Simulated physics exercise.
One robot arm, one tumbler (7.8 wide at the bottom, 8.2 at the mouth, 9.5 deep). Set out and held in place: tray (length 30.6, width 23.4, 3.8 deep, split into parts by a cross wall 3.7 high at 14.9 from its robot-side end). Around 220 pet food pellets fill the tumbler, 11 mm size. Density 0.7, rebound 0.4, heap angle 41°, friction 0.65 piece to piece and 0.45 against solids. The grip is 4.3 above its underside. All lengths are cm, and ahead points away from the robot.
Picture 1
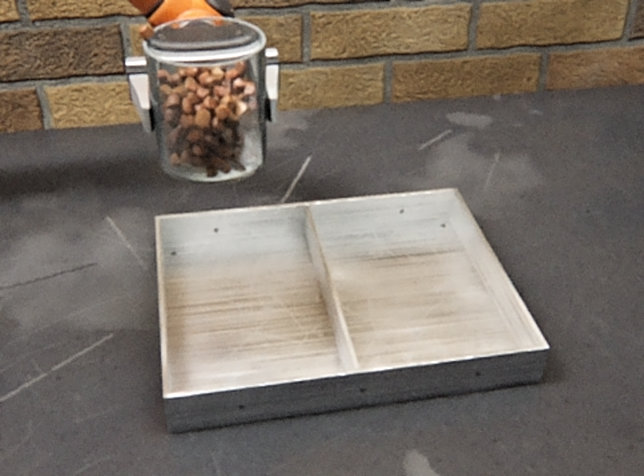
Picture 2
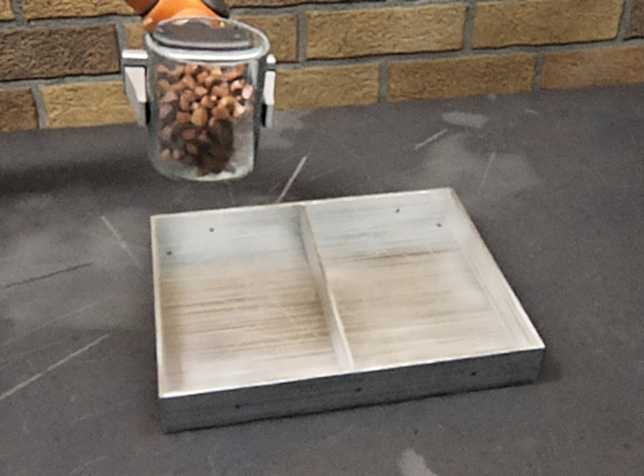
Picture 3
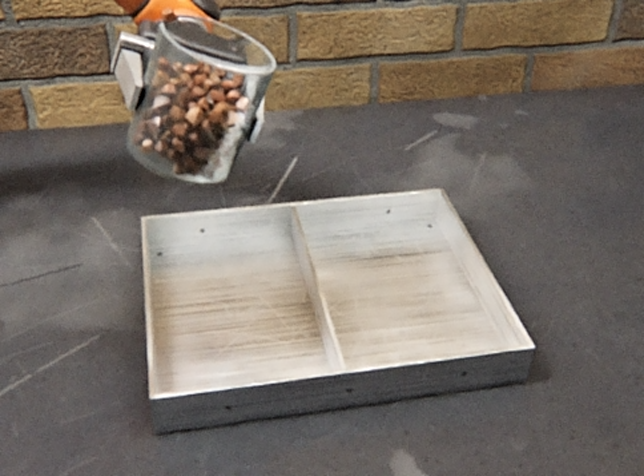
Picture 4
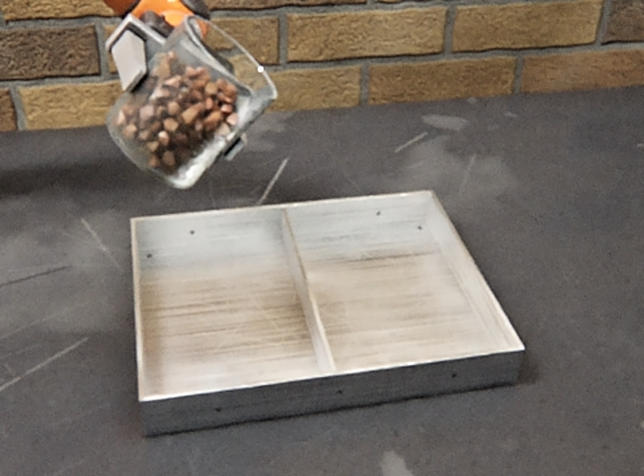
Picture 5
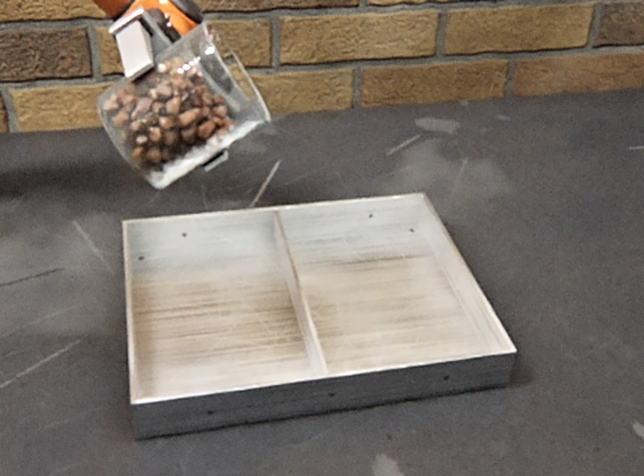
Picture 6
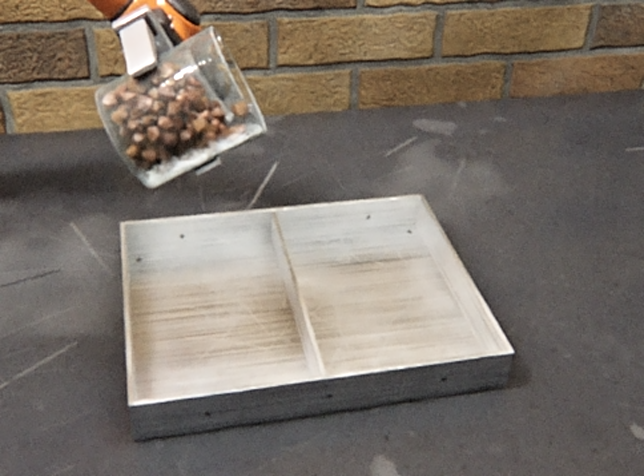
A robot gripper held a clear tumbler of brown pellets above an empty, divided tray and tilted it steadily further over, the pellets shifting inside while the view drifted slightly.
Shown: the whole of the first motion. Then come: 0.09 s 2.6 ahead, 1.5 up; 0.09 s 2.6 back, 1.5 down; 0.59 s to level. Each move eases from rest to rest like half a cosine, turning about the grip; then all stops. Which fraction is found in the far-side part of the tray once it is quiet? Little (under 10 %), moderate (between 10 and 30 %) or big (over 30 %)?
Share in the far-side part of the tray: Moderate (between 10 and 30 %).
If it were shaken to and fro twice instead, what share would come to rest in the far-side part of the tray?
Then about 20 per cent.
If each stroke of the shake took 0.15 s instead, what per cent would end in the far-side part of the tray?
Then about 0 per cent.
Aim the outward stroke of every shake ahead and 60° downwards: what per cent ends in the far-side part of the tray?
Some 0 per cent.
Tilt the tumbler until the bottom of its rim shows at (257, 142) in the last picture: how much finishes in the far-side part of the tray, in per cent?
About 30 per cent.
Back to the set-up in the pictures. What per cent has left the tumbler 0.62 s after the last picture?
Some 15 per cent.
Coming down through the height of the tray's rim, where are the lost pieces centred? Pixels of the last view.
Near (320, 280).
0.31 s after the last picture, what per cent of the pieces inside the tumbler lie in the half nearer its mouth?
Roughly 45 per cent.
Then, 0.31 s later, tilted 57° forward, highest piece 24 above the table; 192 in the tumbler, 11 in the far-side part, 2 in the robot-side part, 16 in flight or on a rim.
Then, 0.62 s later, tilted 10° forward, highest piece 27 above the table; 189 in the tumbler, 29 in the far-side part, 3 in the robot-side part.
Then, 0.97 s later, level, highest piece 25 above the table; 189 in the tumbler, 29 in the far-side part, 3 in the robot-side part.
Then, 2.02 s later, level, highest piece 25 above the table; 189 in the tumbler, 29 in the far-side part, 3 in the robot-side part.
At rest, 189 in the tumbler, 29 in the far-side part, 3 in the robot-side part. That is 13 % in the far-side part of the tray.
